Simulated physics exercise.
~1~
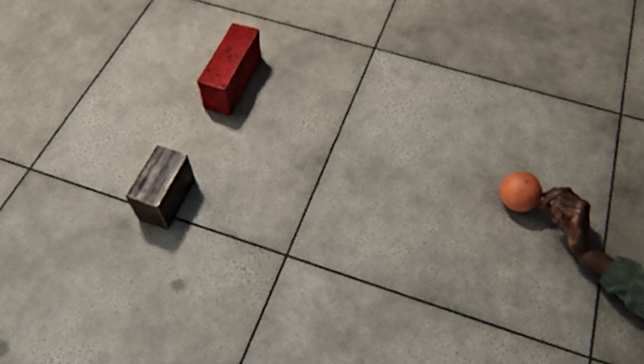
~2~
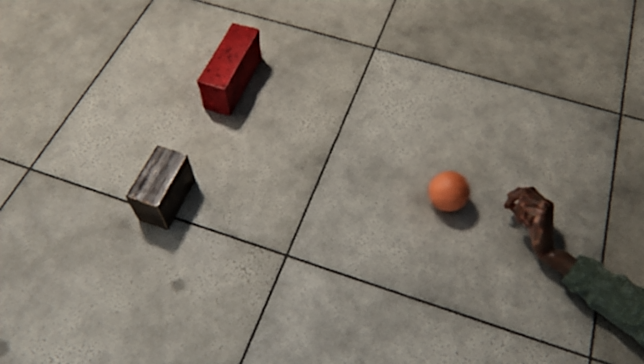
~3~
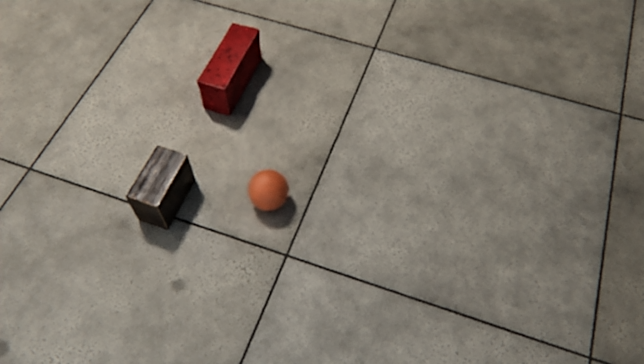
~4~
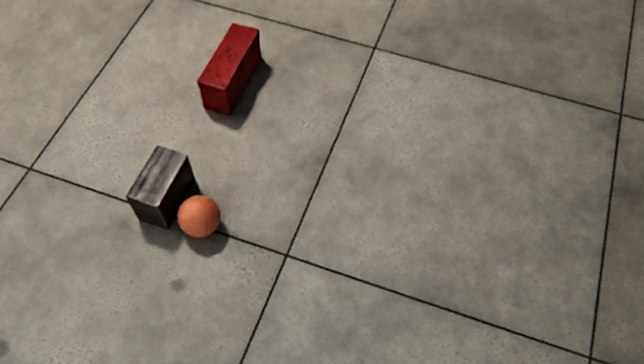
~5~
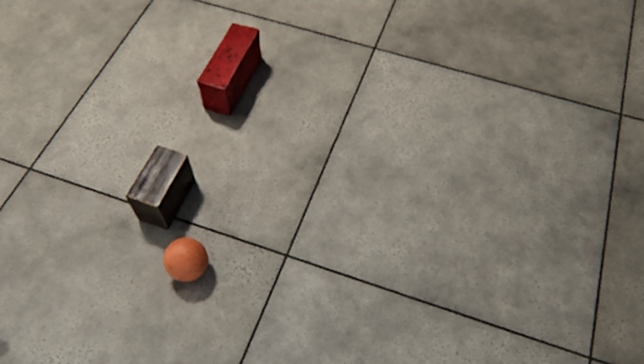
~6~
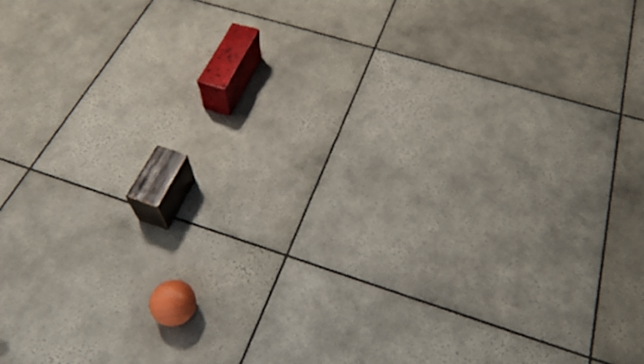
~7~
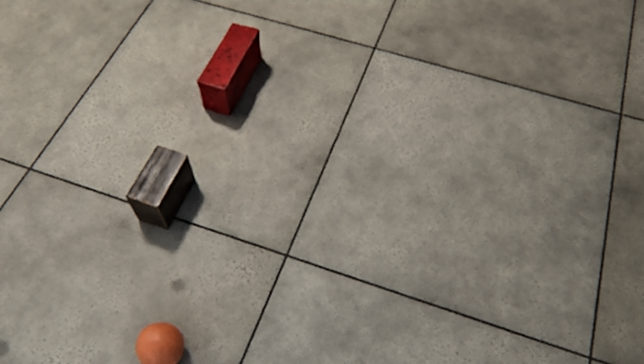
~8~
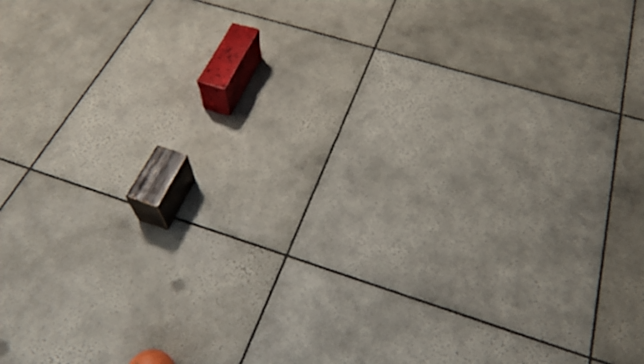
The clip opens on a grey tiled floor with a red brick at the upper left, a dark block below it, and a hand at the right touching an orange ball. The hand lets go and draws back as the ball rolls left, and soon the arm is out of view. The ball crosses the tiles toward the dark block and meets its lower right side. Stopped from going further that way, it bounces off and turns downward. It rolls on toward the bottom edge, where only its top remains visible, while the block and brick stay in place.
